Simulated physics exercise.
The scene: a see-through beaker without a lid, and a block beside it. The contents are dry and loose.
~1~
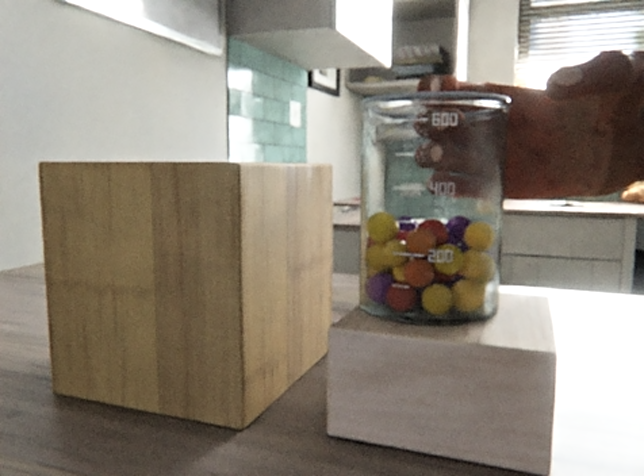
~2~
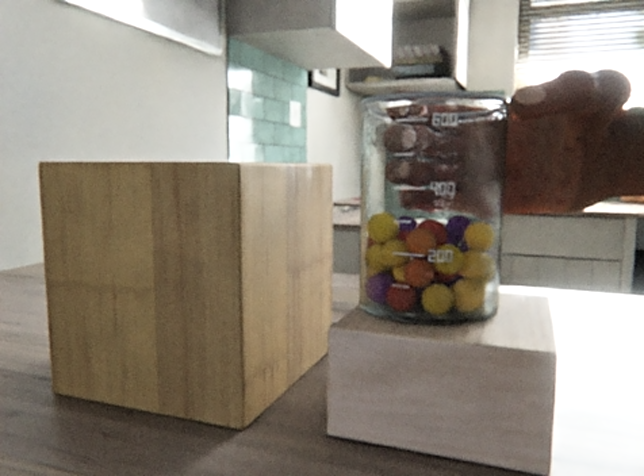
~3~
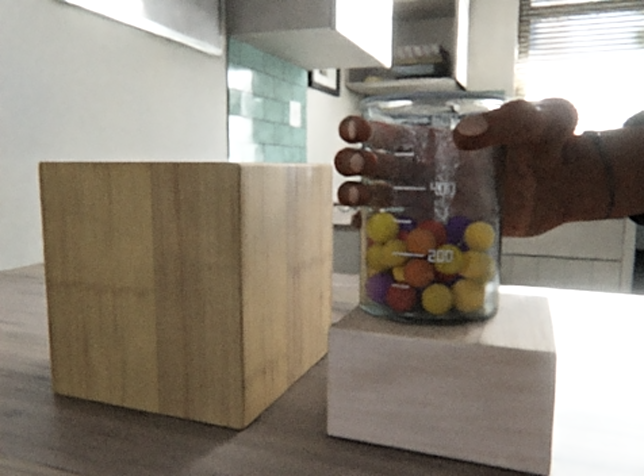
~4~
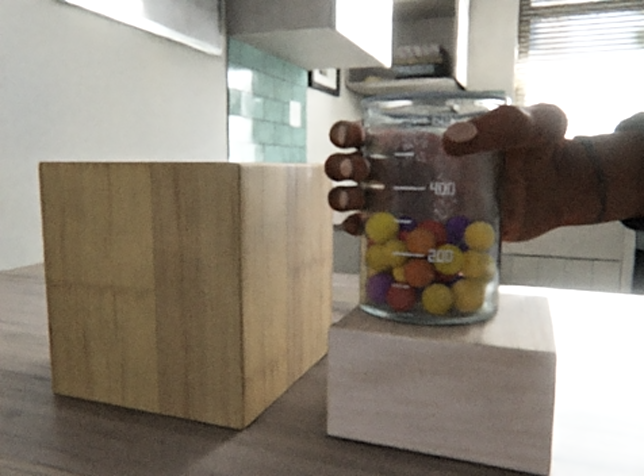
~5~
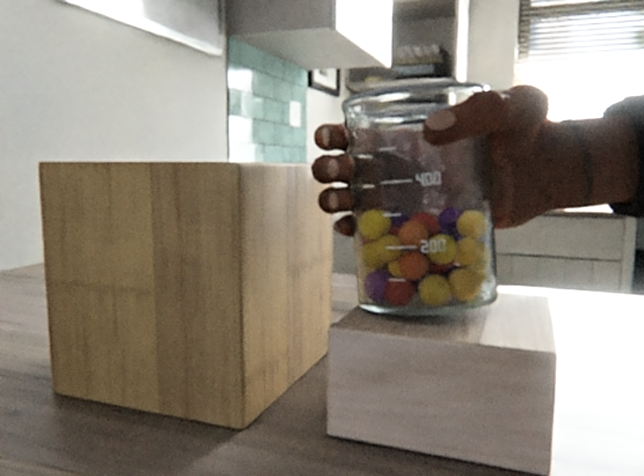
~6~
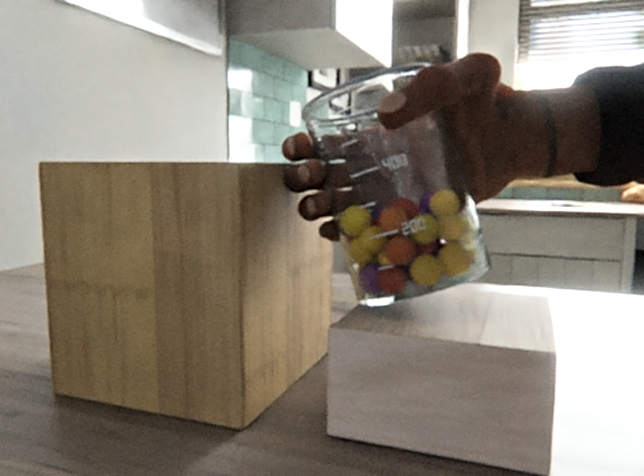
A hand reached around a clear beaker of yellow, orange and purple balls, gripped it, then lifted it slightly off a pale block and tilted it left toward a larger wooden block.
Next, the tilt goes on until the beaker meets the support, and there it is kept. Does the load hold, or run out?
The load all remains inside.
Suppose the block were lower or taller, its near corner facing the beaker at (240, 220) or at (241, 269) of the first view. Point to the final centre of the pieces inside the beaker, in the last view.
First near (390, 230), then near (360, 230).
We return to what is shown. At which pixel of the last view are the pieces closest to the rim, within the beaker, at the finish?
Around (372, 213).
Then, 0.13 s past the last view, the beaker leans 25°; everything is still inside.
Then, 0.27 s past the last view, the beaker rests on the block at 27°; everything is still inside.
Finally, the beaker rests on the block at 27°; everything is still inside.
